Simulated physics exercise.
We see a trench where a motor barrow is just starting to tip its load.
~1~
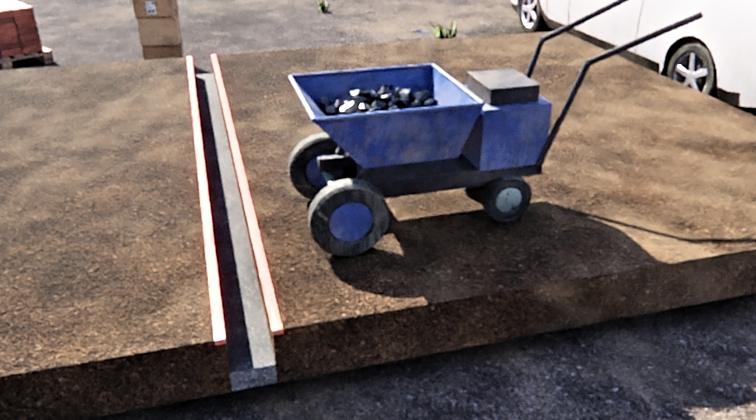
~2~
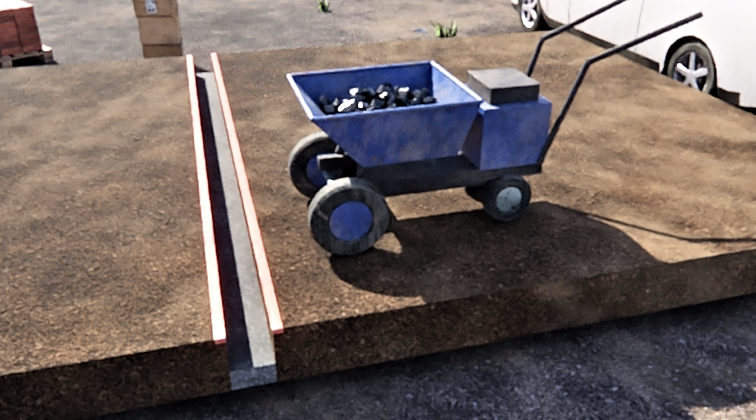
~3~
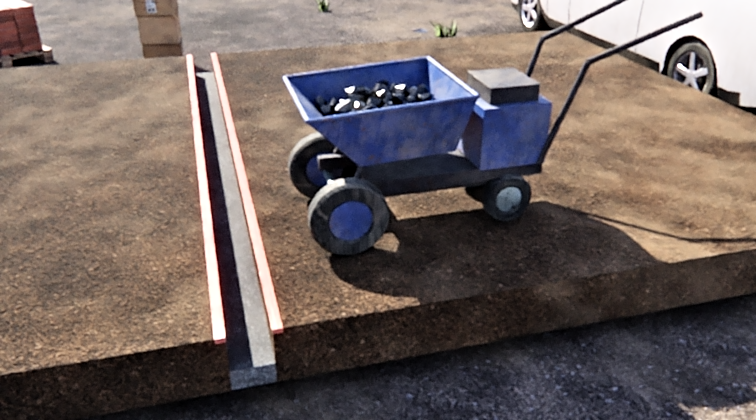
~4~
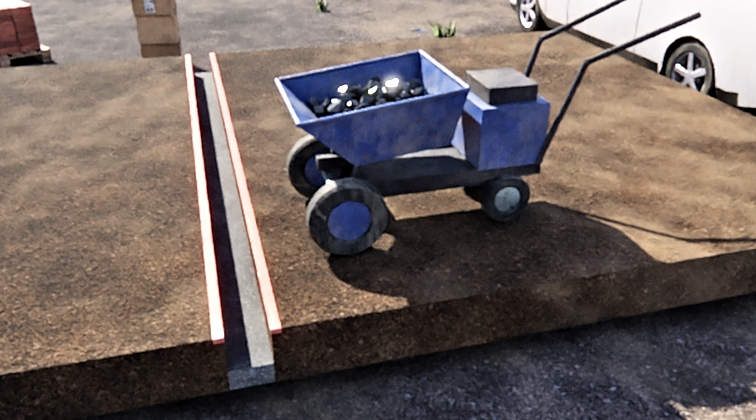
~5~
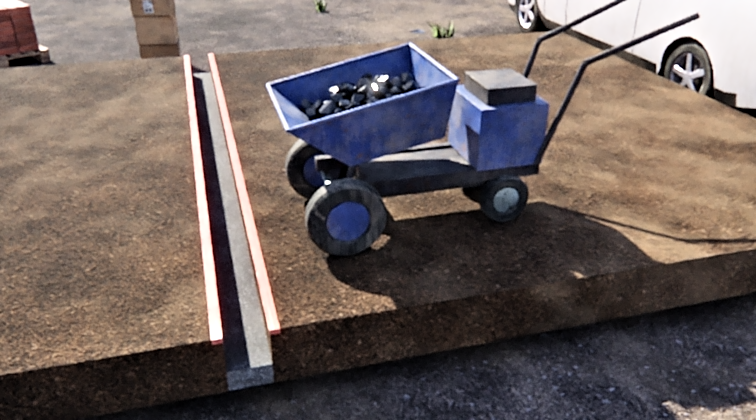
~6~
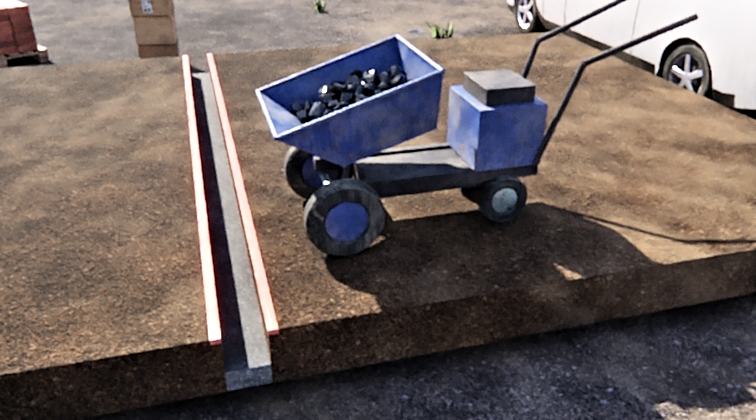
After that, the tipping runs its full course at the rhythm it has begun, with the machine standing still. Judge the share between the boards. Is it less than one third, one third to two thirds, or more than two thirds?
Reaches a third, stays within two thirds.
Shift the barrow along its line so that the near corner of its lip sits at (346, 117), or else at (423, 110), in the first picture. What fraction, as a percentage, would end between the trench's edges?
Roughly 80 and 20 percent respectively.
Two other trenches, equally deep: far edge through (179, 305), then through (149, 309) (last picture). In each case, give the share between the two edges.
Roughly 90 % and 100 %.
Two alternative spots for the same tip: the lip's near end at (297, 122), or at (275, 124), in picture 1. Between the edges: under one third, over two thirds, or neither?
First less than a third, then under a third.
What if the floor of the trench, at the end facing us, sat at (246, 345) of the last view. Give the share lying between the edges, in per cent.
Roughly 30 in a hundred.
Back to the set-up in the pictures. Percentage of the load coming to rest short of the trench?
I'd estimate about 0 per cent of the load.
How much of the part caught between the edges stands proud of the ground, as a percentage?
5 %, roughly.
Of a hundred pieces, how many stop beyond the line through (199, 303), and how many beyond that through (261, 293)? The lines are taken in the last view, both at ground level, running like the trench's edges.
Around 50 percent for the first and 100 percent for the second.
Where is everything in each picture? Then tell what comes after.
In the first frame, lip of the skip at (315, 120), level; top of the load at (393, 107), lumps of coal; first edge of the trench at (269, 292); far edge at (216, 300), the trench under half as wide as the skip, and about as deep as wide.
In the second frame, lip of the skip at (313, 120), level; top of the load at (392, 105).
In the third frame, lip of the skip at (308, 122), tipped barely; top of the load at (388, 103).
In the fourth frame, lip of the skip at (299, 125), tipped a little; top of the load at (392, 95).
In the fifth frame, lip of the skip at (289, 131), tipped a little; top of the load at (396, 94).
In the sixth frame, lip of the skip at (277, 139), tipped clearly; top of the load at (384, 89); first edge of the trench at (264, 292); far edge at (211, 300).
Soon after the last picture, skip tipped steeply; all in the skip.
A little later, skip tipped right over; about two thirds in the skip; a small part in or heaped over the trench; about a quarter beyond it; a stray few falling.
Later still, skip tipped right over; a stray few in the skip; about half in or heaped over the trench; about half beyond it.
At rest, skip tipped right over; about half in or heaped over the trench; about half beyond it.
